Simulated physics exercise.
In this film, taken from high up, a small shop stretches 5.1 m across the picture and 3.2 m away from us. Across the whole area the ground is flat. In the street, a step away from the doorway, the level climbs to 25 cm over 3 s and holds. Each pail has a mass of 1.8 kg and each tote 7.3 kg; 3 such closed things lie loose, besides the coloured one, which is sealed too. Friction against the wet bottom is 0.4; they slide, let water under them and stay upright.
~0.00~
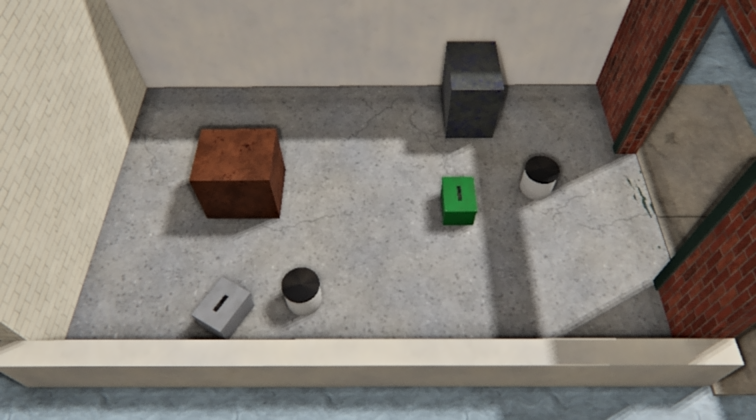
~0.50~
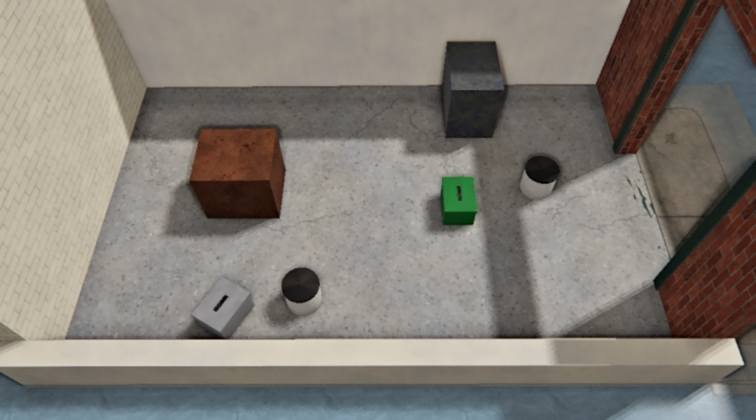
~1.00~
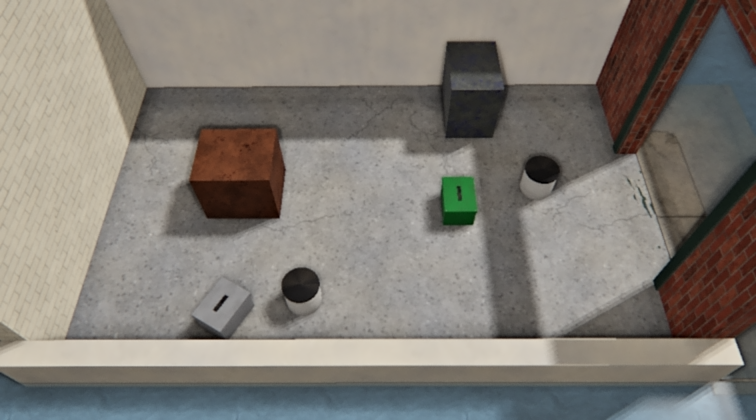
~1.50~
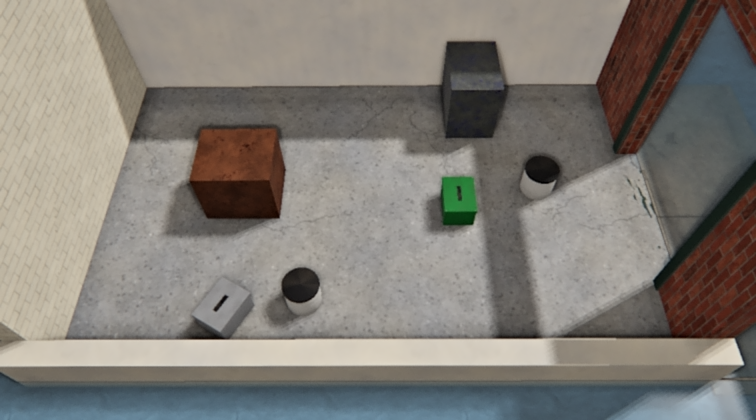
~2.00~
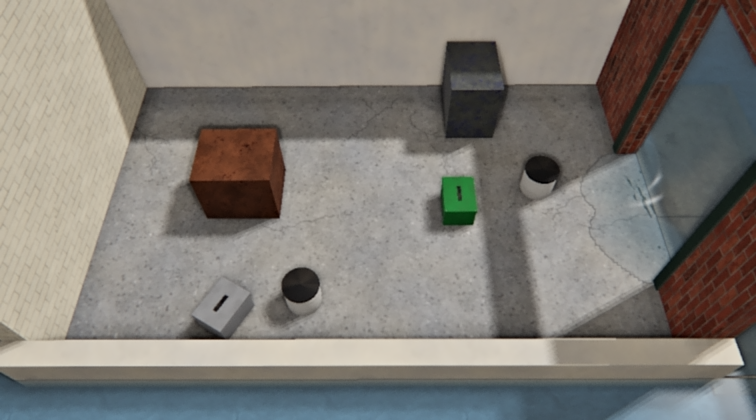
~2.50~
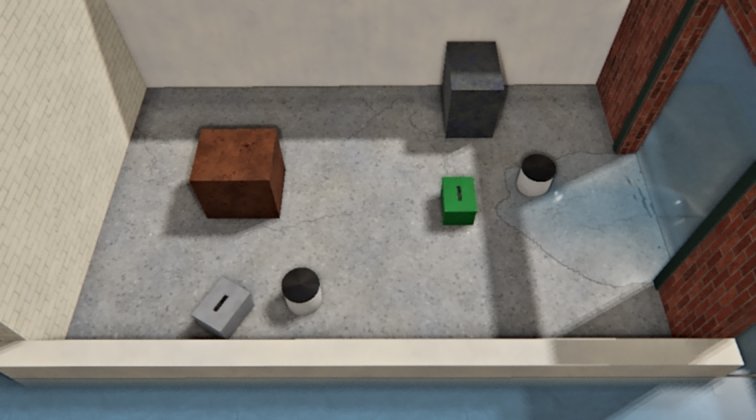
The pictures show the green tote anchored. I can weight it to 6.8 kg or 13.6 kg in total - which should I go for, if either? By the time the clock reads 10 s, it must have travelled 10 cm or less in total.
Neither will work.
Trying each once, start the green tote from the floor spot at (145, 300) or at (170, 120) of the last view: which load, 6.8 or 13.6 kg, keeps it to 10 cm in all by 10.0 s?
No load; no load.
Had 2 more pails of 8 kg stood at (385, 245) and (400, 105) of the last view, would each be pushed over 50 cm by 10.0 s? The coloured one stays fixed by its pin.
First one: Inside the limit; second one: Inside the limit.
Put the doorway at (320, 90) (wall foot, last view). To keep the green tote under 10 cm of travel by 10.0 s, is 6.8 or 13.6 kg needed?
If so, then both options fall short.
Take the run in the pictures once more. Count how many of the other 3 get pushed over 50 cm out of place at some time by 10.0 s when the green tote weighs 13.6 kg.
3 in all.
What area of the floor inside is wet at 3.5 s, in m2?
Flooded: Near 5.0 m2.
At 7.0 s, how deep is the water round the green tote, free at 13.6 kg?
8 cm, roughly.
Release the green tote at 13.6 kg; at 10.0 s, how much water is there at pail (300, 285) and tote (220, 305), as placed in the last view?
First about 17 cm, second about 16 cm.
After 3.5 s the green tote would be 37 cm from its start with 6.8 kg and 15 cm from its start with 13.6 kg; 5 cm of water round it then.
After 4.5 s the green tote would be 137 cm from its start with 6.8 kg and 75 cm from its start with 13.6 kg; 5 cm of water round it then.
After 7.0 s the green tote would be 268 cm from its start with 6.8 kg and 156 cm from its start with 13.6 kg; 8 cm of water round it then.
After 10.0 s the green tote would be 270 cm from its start with 6.8 kg and 255 cm from its start with 13.6 kg; 17 cm of water round it then.
